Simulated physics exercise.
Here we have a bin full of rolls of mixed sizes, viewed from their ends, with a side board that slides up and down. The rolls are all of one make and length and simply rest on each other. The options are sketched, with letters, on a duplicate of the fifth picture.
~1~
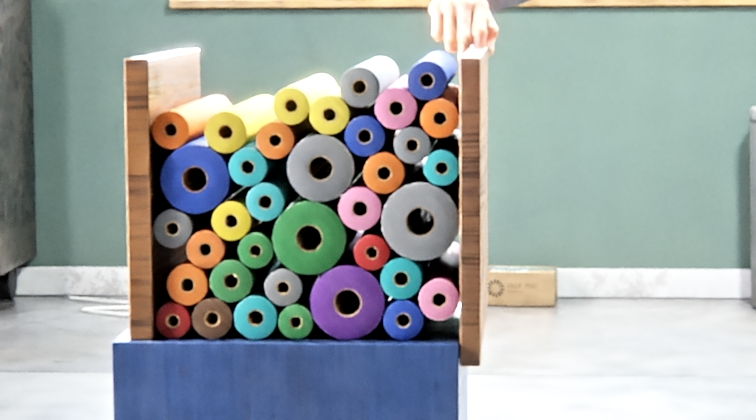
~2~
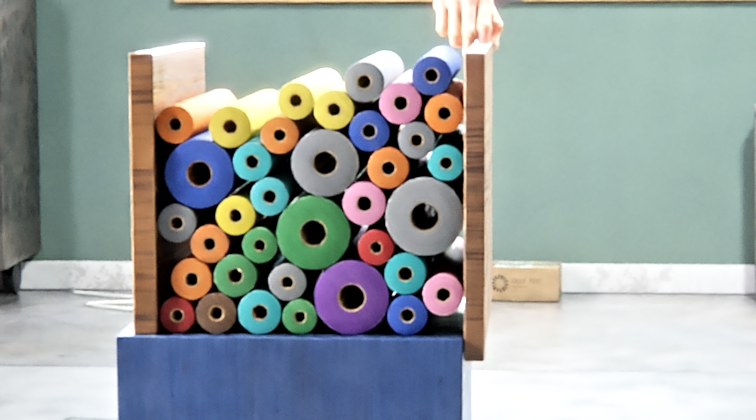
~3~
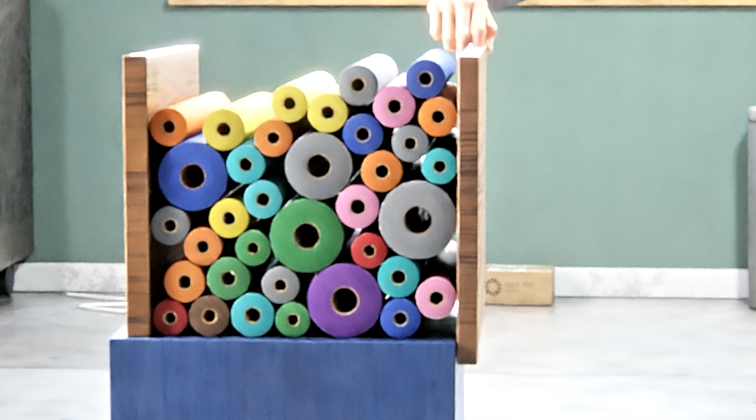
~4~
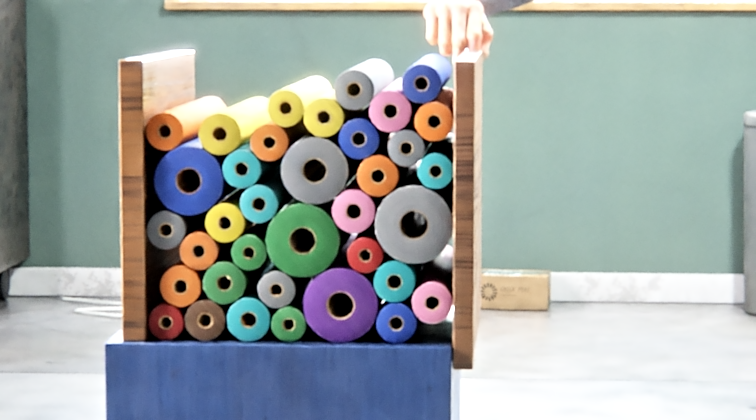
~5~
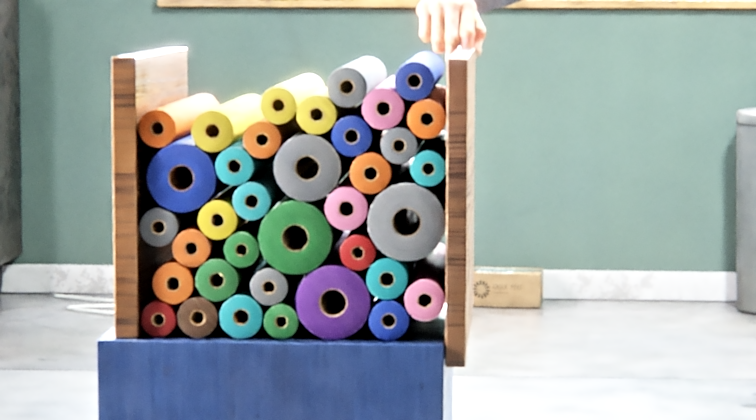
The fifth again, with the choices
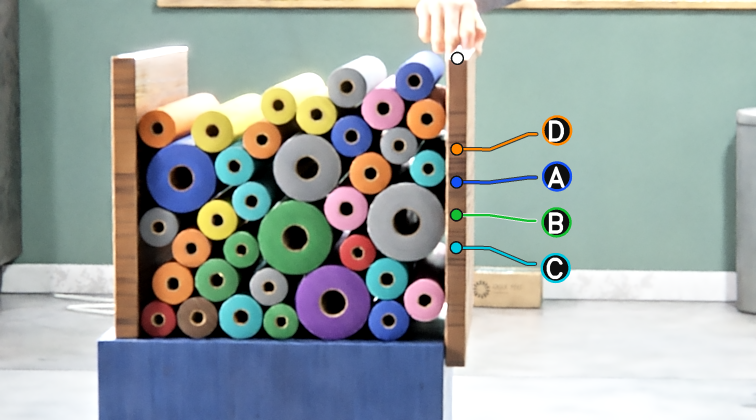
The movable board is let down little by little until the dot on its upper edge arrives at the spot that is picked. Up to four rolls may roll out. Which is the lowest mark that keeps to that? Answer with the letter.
Down to A.
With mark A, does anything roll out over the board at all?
Yes, at A.
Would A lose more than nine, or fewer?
At A, fewer than nine.
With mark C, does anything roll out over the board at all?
Yes, at C.
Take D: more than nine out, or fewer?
At D, fewer than nine.
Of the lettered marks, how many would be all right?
Two of the four.
On the copy, A at (457, 182); B at (456, 215); C at (456, 248); D at (457, 149); the white dot at (457, 59).
On A. First, top of the board (447, 117).
Then, top of the board (447, 181).
Finally, top of the board (447, 181), three out over the board.
By contrast, B more than four out over the board; C more than four out over the board; D none out over the board.
